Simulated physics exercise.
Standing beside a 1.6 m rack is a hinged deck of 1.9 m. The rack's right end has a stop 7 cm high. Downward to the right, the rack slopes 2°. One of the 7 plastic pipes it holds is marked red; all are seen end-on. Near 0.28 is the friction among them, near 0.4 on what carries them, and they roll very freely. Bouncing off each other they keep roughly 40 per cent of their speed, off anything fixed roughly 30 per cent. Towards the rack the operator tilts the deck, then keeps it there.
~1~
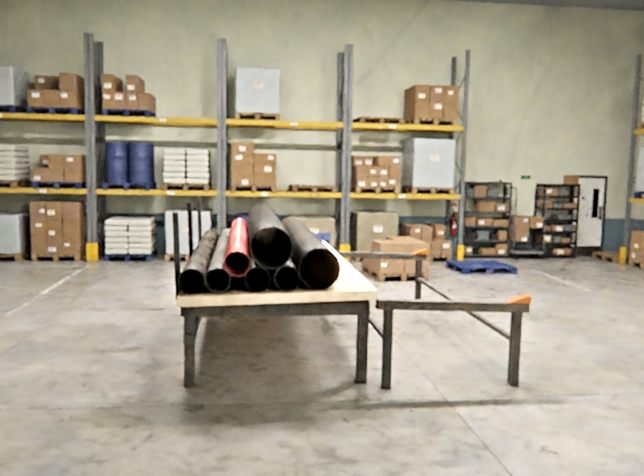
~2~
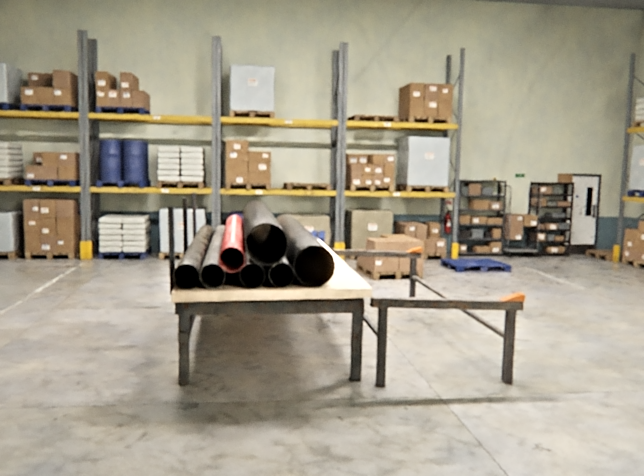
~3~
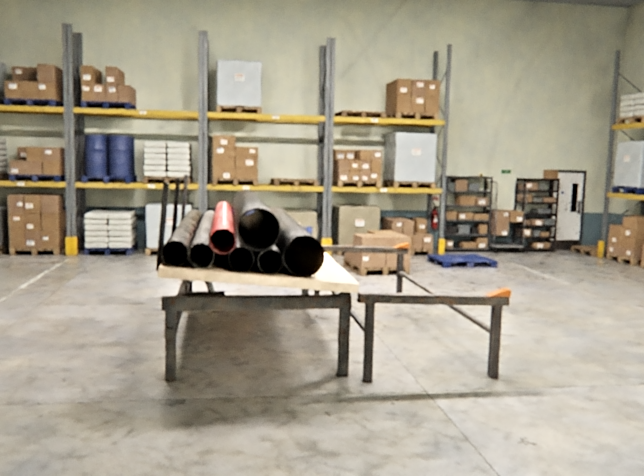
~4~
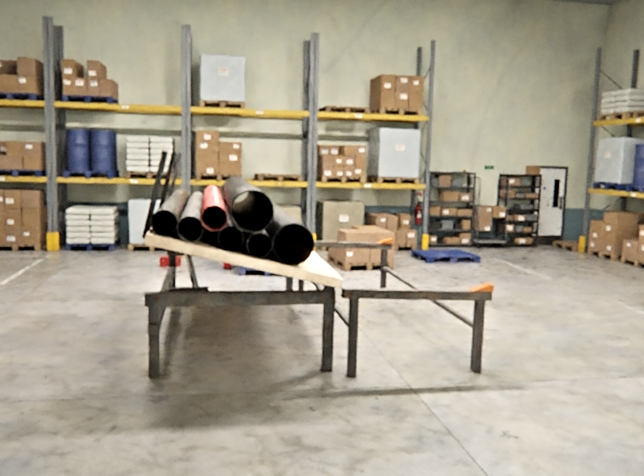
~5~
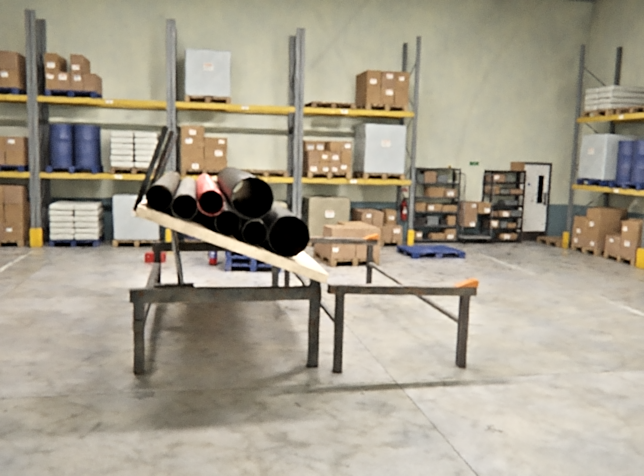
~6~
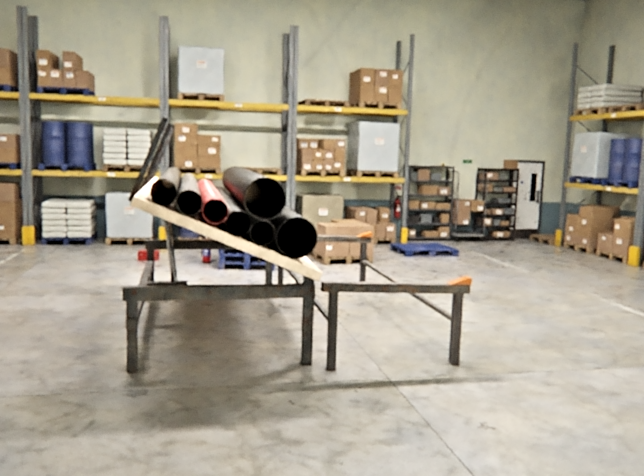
To begin with, several black pipes and one red pipe lie stacked on a flat deck beside a low metal rack in a warehouse. The deck's left side then lifts, tilting it down toward the rack on the right. The slope steepens, and the pipes rise with the deck, still bunched together on it.
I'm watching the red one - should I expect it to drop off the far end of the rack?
Yes, expect that.
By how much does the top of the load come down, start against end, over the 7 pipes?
50 cm.
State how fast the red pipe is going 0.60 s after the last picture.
Speed: Around 1.5 m/s.
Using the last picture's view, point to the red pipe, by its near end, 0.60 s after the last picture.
It should be close to pixel (276, 238).
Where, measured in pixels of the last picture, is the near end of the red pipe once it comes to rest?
It comes to rest around (520, 352).
Then, 0.6 s past the sixth picture, red is on the deck, 55 cm from the hinge, rolling right; 0 lost over the end.
Then, 1.4 s past the sixth picture, red is on the rack, 65 cm from the rack's far end, rolling right; 1 lost over the end.
Then, 2.3 s past the sixth picture, red is on the rack, 5 cm from the rack's far end, rolling right; 4 lost over the end.
Then, 3.3 s past the sixth picture, red is beyond the stop and falling; 5 lost over the end.
Finally (5.1 s after the last picture), red is beyond the stop, on the ground; 5 lost over the end.
